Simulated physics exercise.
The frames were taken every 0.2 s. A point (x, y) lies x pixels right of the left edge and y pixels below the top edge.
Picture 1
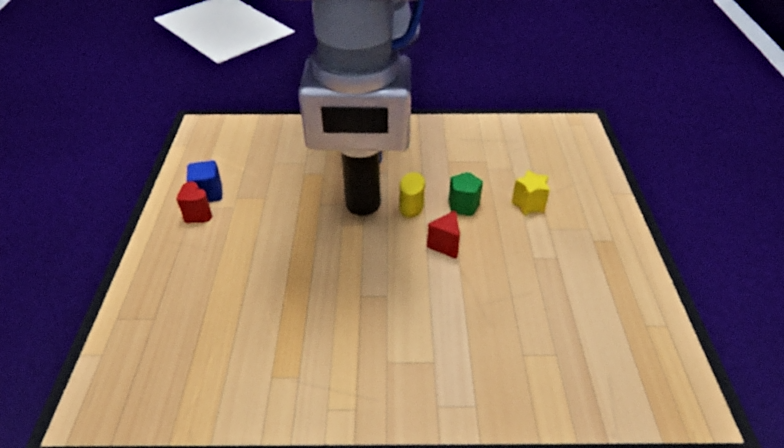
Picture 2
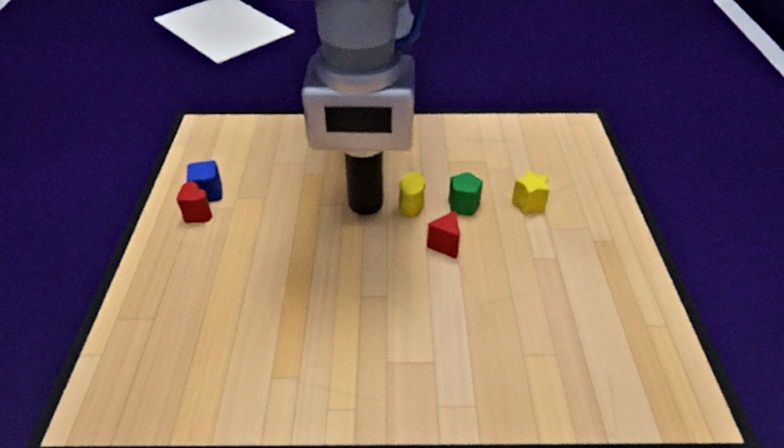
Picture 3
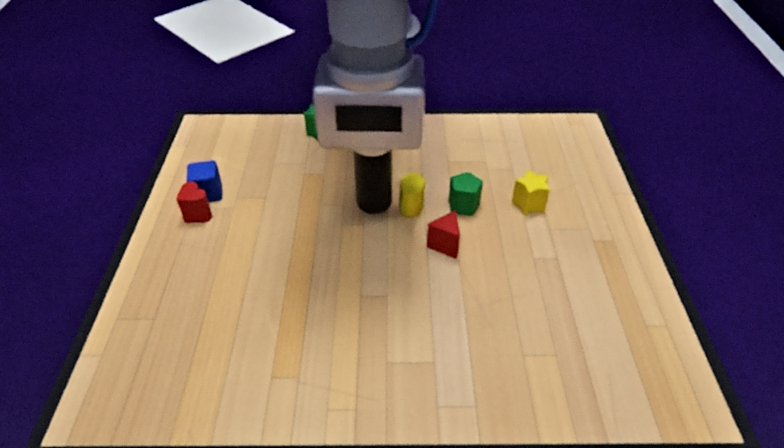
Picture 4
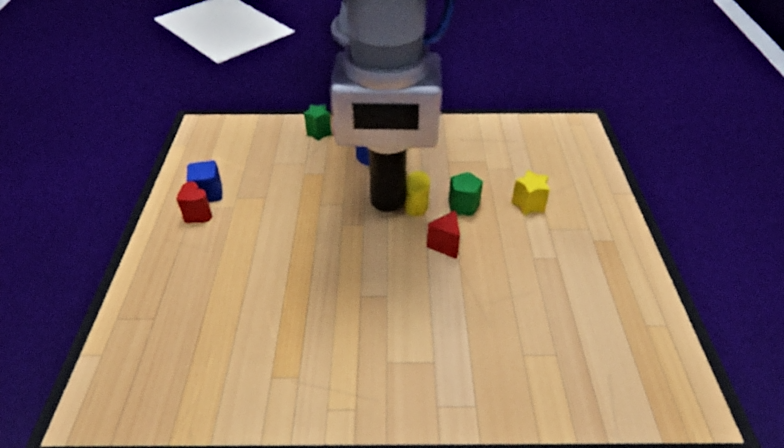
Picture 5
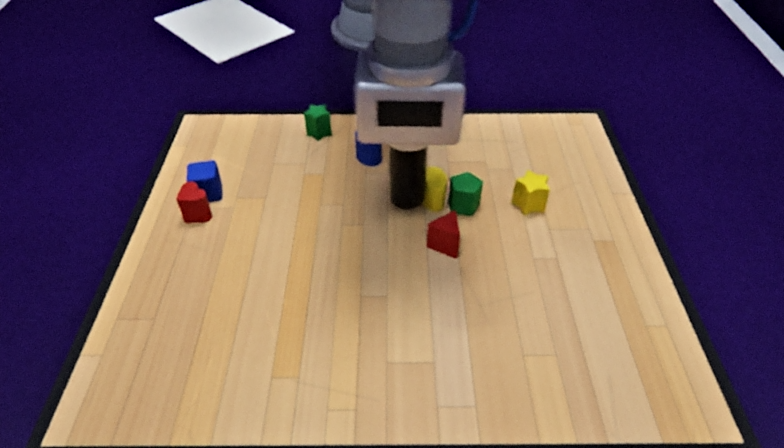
Robot arm with a black rod moving right across a wooden board, nudging a yellow block toward a green pentagonal block.
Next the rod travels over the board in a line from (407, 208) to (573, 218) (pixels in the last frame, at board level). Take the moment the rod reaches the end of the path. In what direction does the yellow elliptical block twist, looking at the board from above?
Counterclockwise from above.
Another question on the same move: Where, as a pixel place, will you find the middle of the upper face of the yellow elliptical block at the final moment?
My best guess is (463, 168).
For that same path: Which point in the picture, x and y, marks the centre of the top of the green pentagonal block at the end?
The green pentagonal block ends near (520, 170).
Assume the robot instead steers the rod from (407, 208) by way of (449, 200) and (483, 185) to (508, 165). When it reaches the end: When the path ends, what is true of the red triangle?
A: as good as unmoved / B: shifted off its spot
It's A.
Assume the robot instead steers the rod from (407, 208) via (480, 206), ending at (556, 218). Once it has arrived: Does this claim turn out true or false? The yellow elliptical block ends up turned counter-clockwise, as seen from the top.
The statement is true.
The first path, step by step. One third of the way, rod (463, 202); yellow elliptical block (463, 168), turned 65° anticlockwise; green pentagonal block (494, 179), turned 40° clockwise.
Two thirds of the way, rod (519, 205); yellow elliptical block (463, 168), turned 65° anticlockwise; green pentagonal block (520, 170); yellow star block (548, 177), turned 55° clockwise.
At the end, rod (576, 209); yellow elliptical block (463, 168), turned 65° anticlockwise; red triangle not moved; green pentagonal block (520, 170); yellow star block (562, 174).
